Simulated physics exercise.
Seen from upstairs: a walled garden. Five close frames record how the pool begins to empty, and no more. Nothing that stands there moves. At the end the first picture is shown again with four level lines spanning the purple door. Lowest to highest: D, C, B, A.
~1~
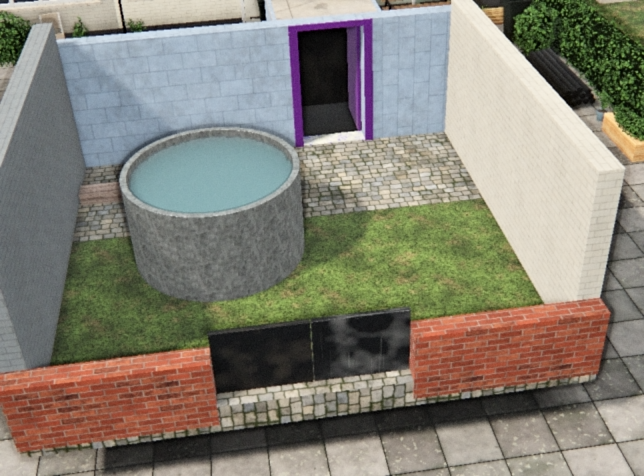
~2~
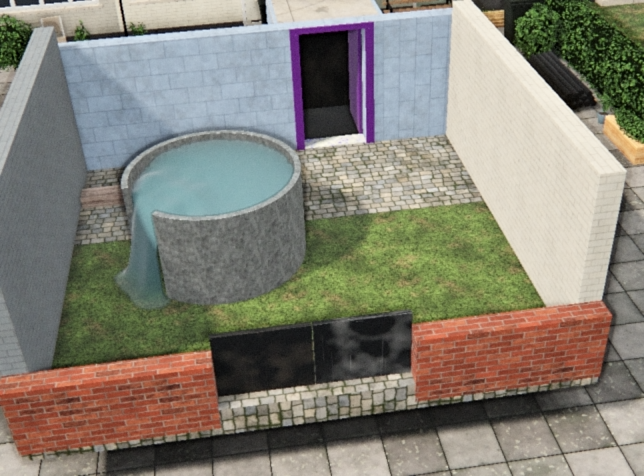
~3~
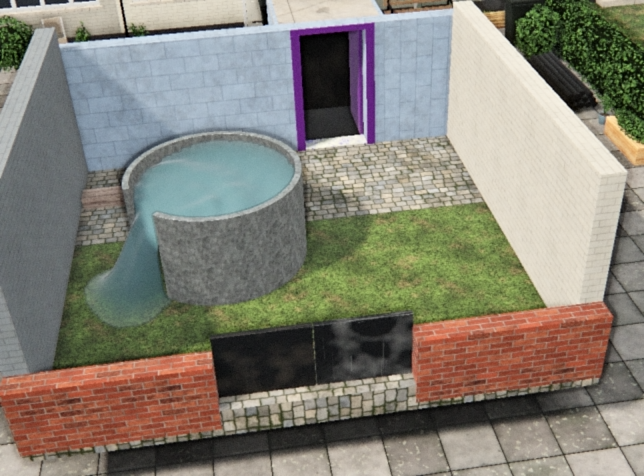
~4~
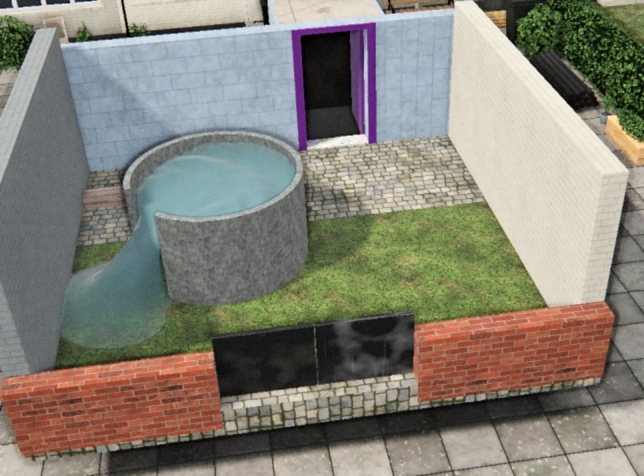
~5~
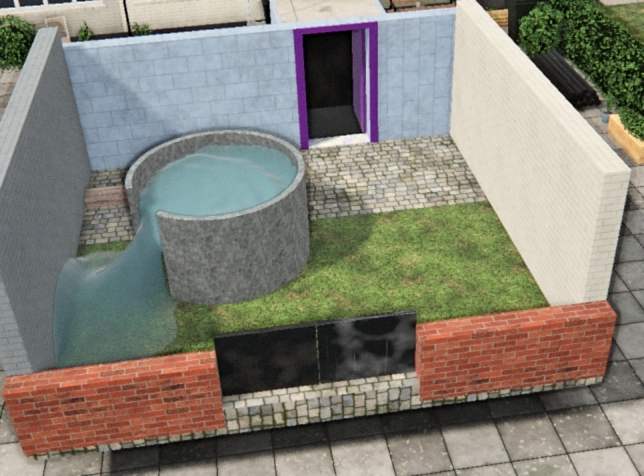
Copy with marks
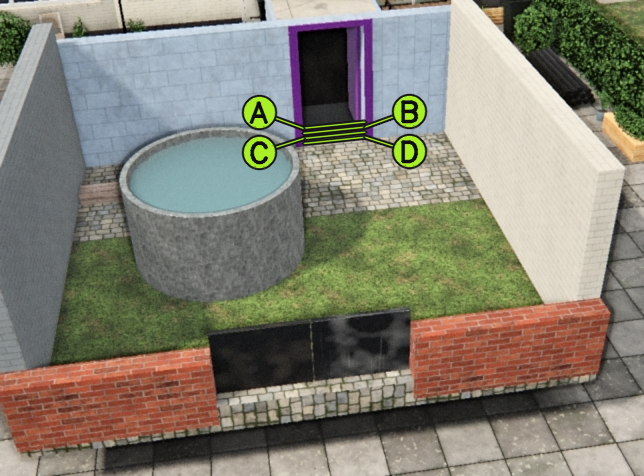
Water pours through an opening in the left side of a round grey stone pool in a walled garden, spreading over the grass toward the viewer and reaching the grey left wall and the red brick front wall.
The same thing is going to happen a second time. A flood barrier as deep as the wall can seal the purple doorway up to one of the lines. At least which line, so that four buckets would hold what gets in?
C will do.
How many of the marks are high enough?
Three of them.
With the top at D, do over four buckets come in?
Yes, it does.
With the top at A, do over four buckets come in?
No.
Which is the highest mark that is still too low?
D.
On the marked copy, A at (334, 125); B at (334, 130); C at (334, 135); D at (334, 140); from the bottom up D, C, B, A.
If A is chosen, nothing gets over.
If B is chosen, nothing gets over.
If C is chosen, a splash gets over, under a bucket.
If D is chosen, about 11 bucketfuls get in.
